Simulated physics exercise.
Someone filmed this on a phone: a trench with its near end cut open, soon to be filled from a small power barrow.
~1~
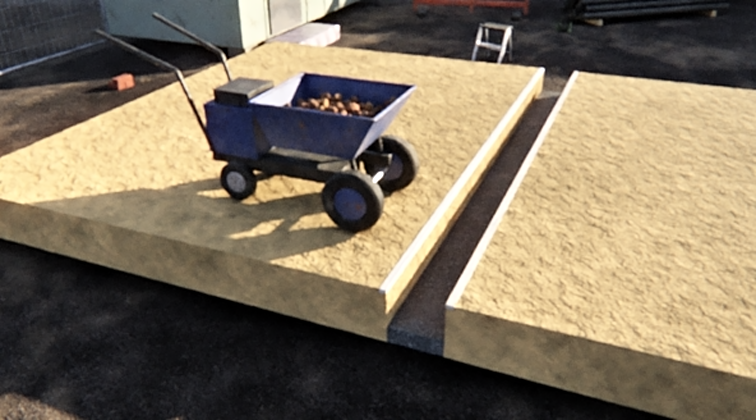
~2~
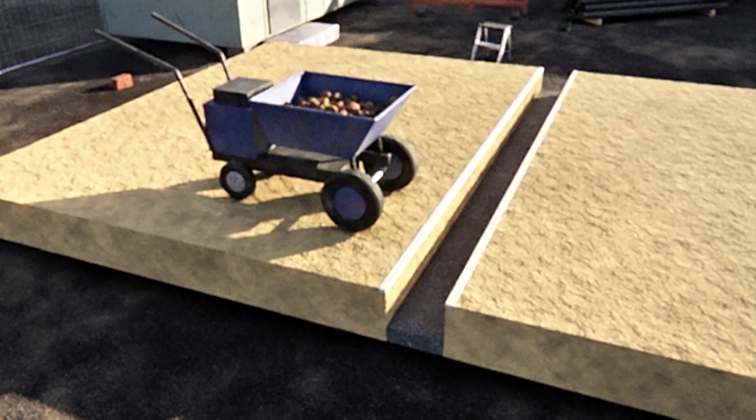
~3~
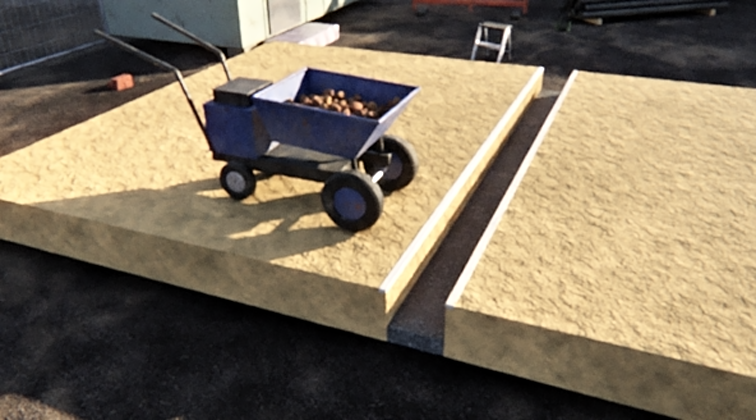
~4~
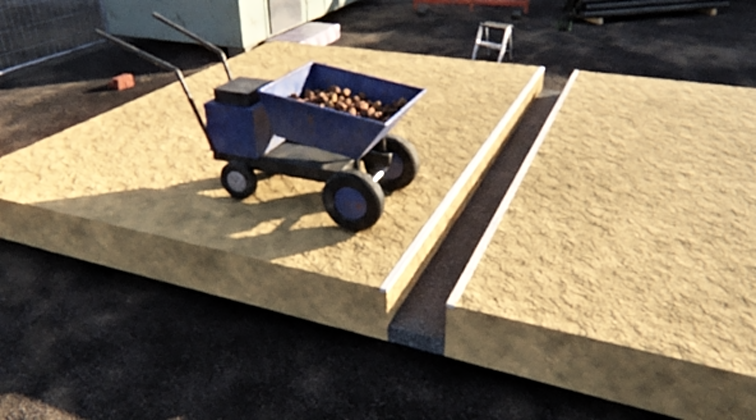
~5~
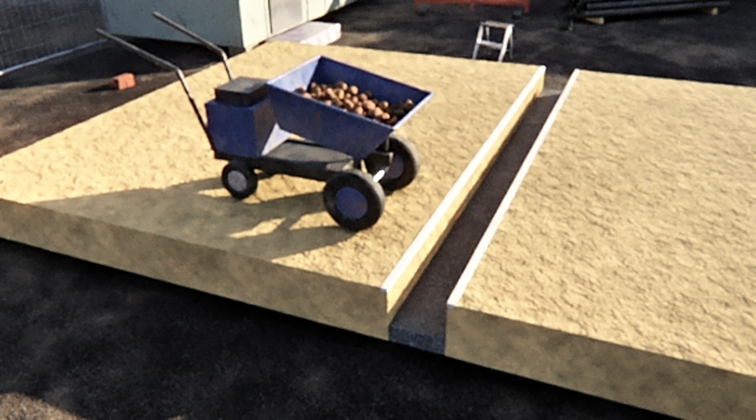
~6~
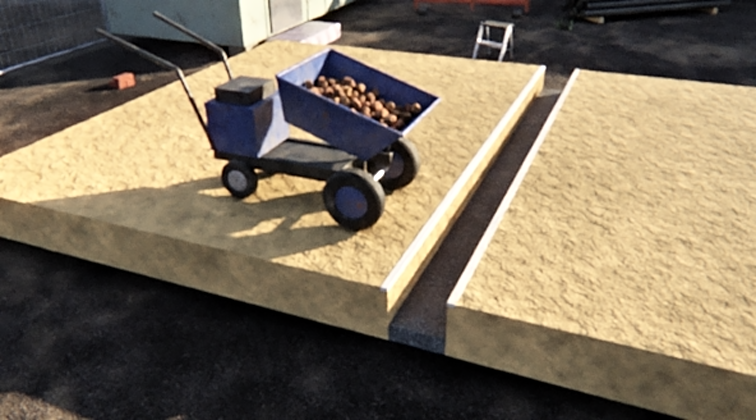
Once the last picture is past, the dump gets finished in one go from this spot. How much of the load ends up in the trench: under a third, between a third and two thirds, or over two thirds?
Way I see it, the trench ends up with upwards of two thirds of the load.
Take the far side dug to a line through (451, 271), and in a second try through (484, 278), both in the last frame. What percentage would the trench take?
I'd put it near 50 in a hundred, then near 100 in a hundred.
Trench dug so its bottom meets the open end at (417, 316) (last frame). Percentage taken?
Close to 80 per cent, I reckon.
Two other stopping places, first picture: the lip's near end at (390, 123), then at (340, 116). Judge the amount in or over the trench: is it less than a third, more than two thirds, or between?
Try 1, the middle third; try 2, beyond two thirds.
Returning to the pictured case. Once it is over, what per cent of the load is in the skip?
I reckon some 0 percent.
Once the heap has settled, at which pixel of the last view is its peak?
Peak at rest, last frame: Around (519, 234).
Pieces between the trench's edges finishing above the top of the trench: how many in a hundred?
Roughly 0 percent.
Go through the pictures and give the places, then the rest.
The first frame shows lip of the skip (374, 121), level; top of the load (333, 112), clay clods; first edge of the trench (402, 262); far edge (466, 276), the trench over half as wide as the skip, and about half as deep as wide.
The second frame shows lip of the skip (374, 121), level; top of the load (333, 111).
The third frame shows lip of the skip (378, 123), tipped barely; top of the load (322, 108).
The fourth frame shows lip of the skip (385, 126), tipped a little; top of the load (327, 105).
The fifth frame shows lip of the skip (393, 130), tipped a little; top of the load (322, 103).
The sixth frame shows lip of the skip (401, 136), tipped clearly; top of the load (329, 98); first edge of the trench (404, 260); far edge (467, 274).
Just after the last frame, skip tipped steeply; every one in the skip.
A moment on, skip tipped right over; the larger part in the skip; about a tenth in or heaped over the trench; just a few beyond it; just a few falling.
Further on, skip tipped right over; about a tenth in the skip; the larger part in or heaped over the trench; roughly a quarter beyond it.
When it is over, skip tipped right over; the larger part in or heaped over the trench; roughly a quarter beyond it.
